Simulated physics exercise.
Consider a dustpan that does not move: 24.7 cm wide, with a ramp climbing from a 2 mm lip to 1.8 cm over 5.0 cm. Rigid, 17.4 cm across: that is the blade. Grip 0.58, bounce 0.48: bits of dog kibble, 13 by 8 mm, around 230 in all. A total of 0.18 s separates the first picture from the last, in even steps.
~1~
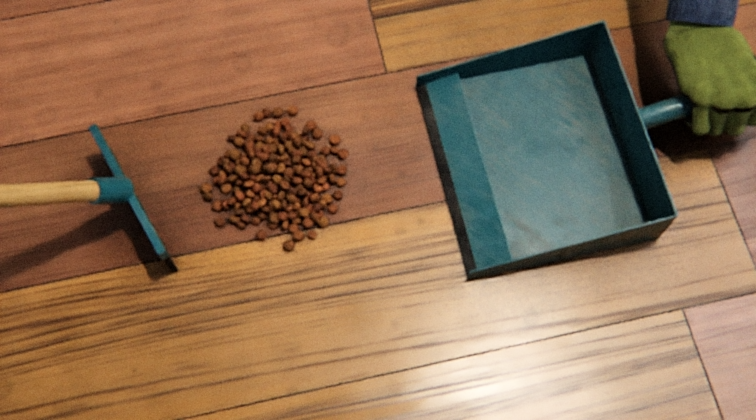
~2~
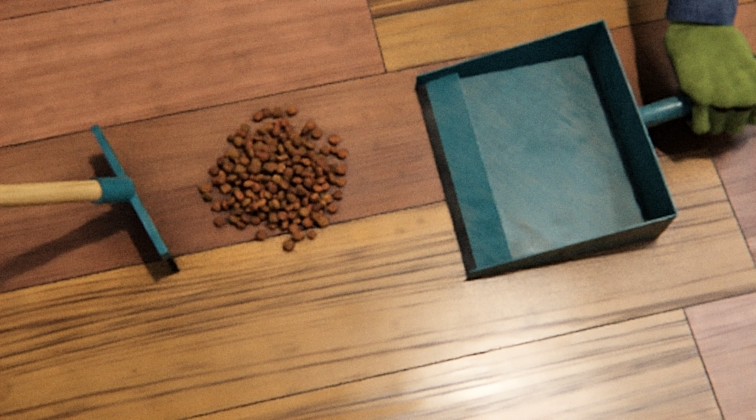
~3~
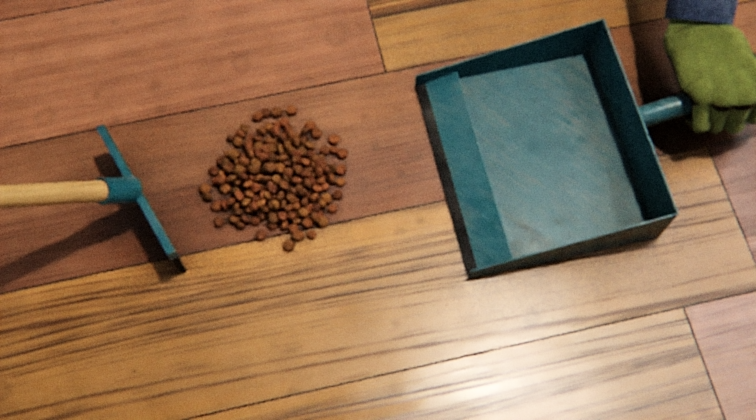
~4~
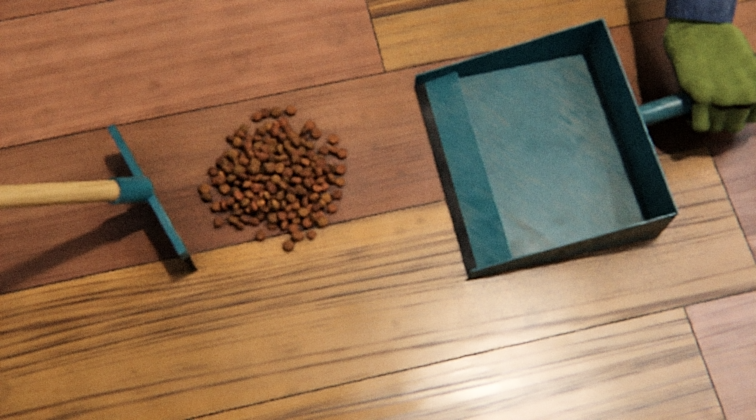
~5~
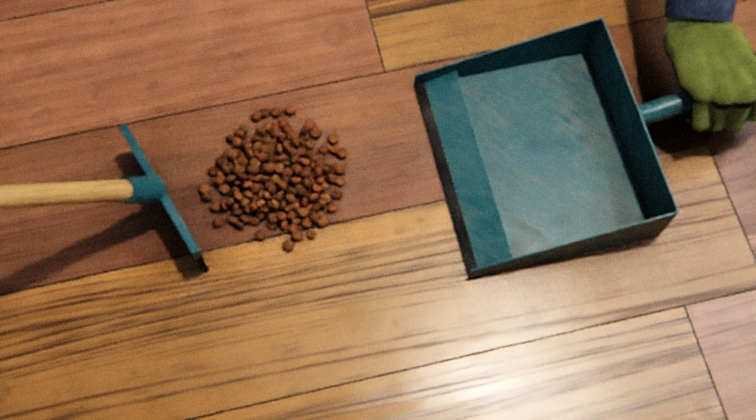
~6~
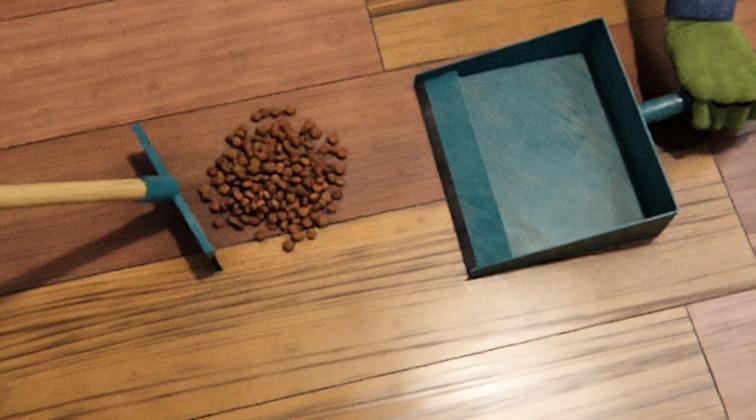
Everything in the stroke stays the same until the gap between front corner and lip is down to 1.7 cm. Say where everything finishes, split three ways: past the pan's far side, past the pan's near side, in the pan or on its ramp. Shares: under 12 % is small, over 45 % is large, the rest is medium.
Past the pan's far side: A small share; past the pan's near side: A small share; in the pan or on its ramp: A small share.
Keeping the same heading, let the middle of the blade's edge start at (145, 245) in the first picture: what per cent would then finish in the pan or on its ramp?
Some 0 per cent.
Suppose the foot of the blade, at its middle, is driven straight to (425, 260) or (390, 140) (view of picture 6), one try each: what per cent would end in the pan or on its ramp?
About 0 and 20 per cent.
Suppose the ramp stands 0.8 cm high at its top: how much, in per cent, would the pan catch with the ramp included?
In that case roughly 10 percent.
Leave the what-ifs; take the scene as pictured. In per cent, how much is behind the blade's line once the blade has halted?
Around 25 in a hundred.
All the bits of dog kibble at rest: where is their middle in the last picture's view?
Somewhere around (397, 142) in the final frame.
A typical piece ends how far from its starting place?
It works out to some 14 cm.
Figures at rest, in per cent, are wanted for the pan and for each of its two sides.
Far side 5, near side 0, pan 5.
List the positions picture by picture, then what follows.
In the first picture, blade from (163, 254) to (96, 133), moved 0.0 cm, 0 of the pieces shifted so far; middle of the pieces at (280, 178); pan at (549, 157).
In the second picture, blade from (165, 254) to (98, 133), moved 0.3 cm, 0 of the pieces shifted so far; middle of the pieces at (279, 178).
In the third picture, blade from (172, 254) to (104, 133), moved 1.0 cm, 0 of the pieces shifted so far; middle of the pieces at (279, 178).
In the fourth picture, blade from (184, 253) to (115, 133), moved 2.3 cm, 0 of the pieces shifted so far; middle of the pieces at (278, 178).
In the fifth picture, blade from (196, 253) to (126, 132), moved 3.6 cm, 0 of the pieces shifted so far; middle of the pieces at (278, 178).
In the sixth picture, blade from (210, 252) to (139, 132), moved 5.0 cm, 0 of the pieces shifted so far; middle of the pieces at (278, 178); pan at (549, 154).
Then, 0.33 s after the last picture, middle of the blade 17 cm from the lip; 0 % over the lip, far side 5 %, near side 0 %.
Then, 0.54 s after the last picture, middle of the blade 9 cm from the lip; 0 % over the lip, far side 5 %, near side 0 %.
Then, 0.87 s after the last picture, middle of the blade 5 cm from the lip; 5 % over the lip, far side 5 %, near side 0 %.
In the end, far side 5 %, near side 0 %, pan 5 %, in front of the lip or behind the blade 90 %.
